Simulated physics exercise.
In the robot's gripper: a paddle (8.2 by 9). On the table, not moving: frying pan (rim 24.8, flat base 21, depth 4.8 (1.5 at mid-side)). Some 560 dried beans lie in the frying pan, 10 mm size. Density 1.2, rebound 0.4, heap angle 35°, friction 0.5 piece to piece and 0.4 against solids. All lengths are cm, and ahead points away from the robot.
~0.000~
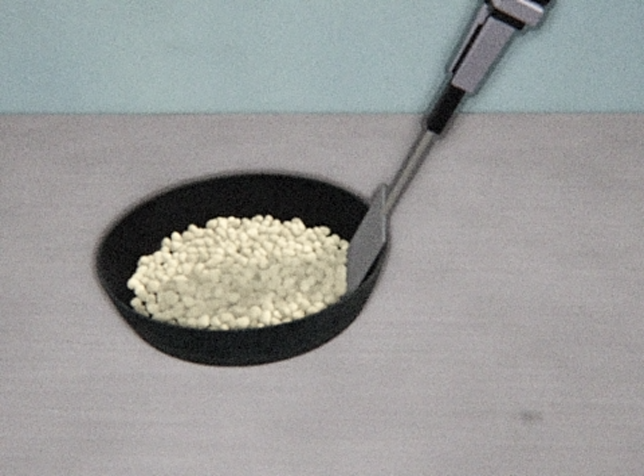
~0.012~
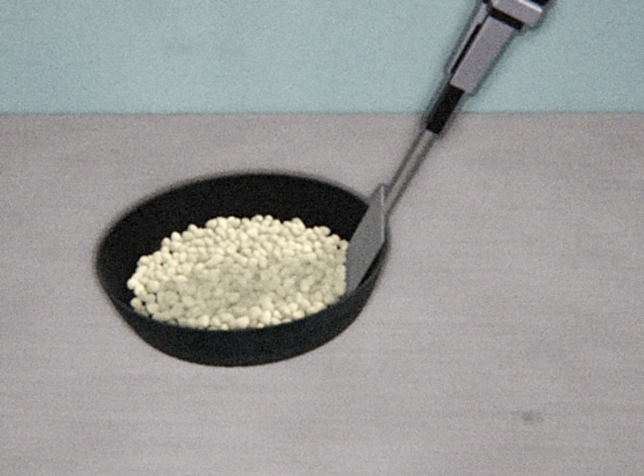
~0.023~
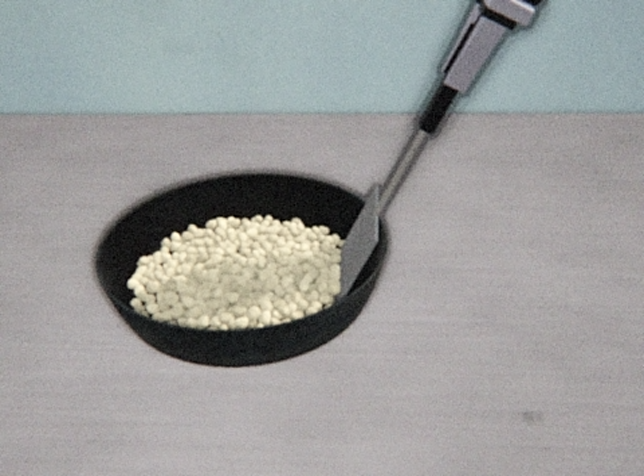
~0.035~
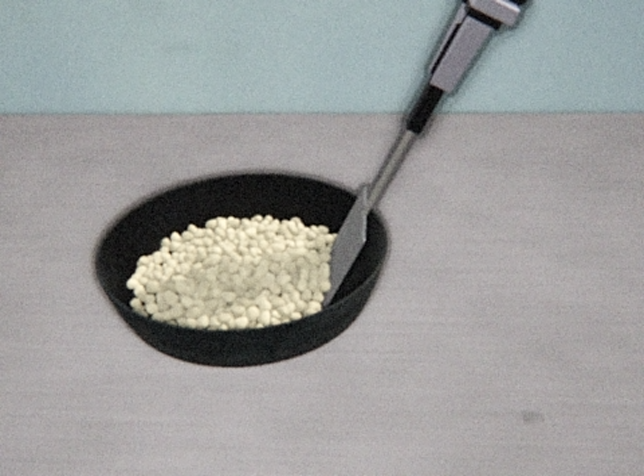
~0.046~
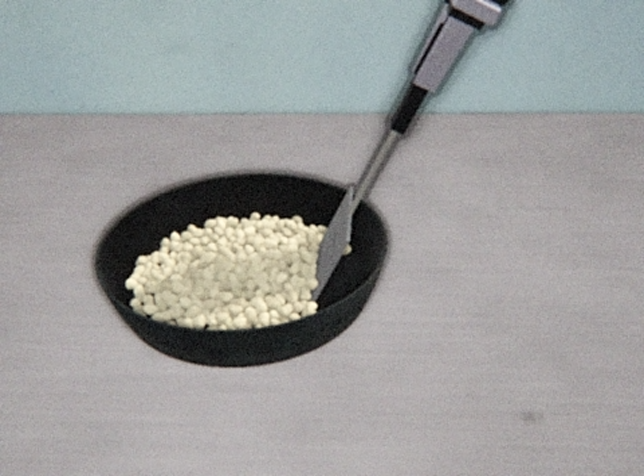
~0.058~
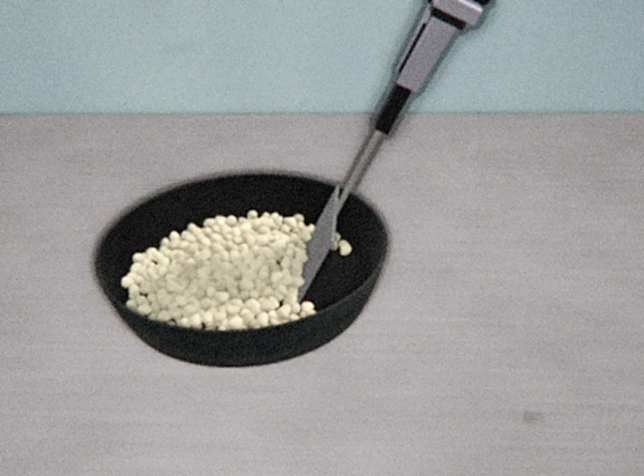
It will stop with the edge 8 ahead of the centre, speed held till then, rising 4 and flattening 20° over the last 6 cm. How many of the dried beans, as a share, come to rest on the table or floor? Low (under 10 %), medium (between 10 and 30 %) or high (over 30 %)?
A medium share, between 10 and 30 %, ends on the table or floor.
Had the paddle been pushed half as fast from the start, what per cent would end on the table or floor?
It would be near 0 per cent.
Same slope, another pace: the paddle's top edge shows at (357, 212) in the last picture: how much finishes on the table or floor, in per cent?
Some 5 per cent.
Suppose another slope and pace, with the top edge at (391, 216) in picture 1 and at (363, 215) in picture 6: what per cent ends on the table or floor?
About 5 per cent.
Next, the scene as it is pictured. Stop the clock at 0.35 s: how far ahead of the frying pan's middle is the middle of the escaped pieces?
Some 22 cm.
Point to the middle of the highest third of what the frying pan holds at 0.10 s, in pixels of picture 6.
Near (221, 265).
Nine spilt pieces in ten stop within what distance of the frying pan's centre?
Some 45 cm.
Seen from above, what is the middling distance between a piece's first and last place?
About 4 cm.
After 0.10 s, sloping 64°, highest piece 5 above the table; 561 in the frying pan.
After 0.14 s, sloping 58°, highest piece 5 above the table; 561 in the frying pan.
After 0.35 s, sloping 44°, highest piece 6 above the table; 474 in the frying pan, 77 on the table or floor, 10 on the blade or in flight.
After 1.40 s, sloping 44°, highest piece 6 above the table; 474 in the frying pan, 87 on the table or floor.
At rest, 474 in the frying pan, 87 on the table or floor. That is 16 % on the table or floor.
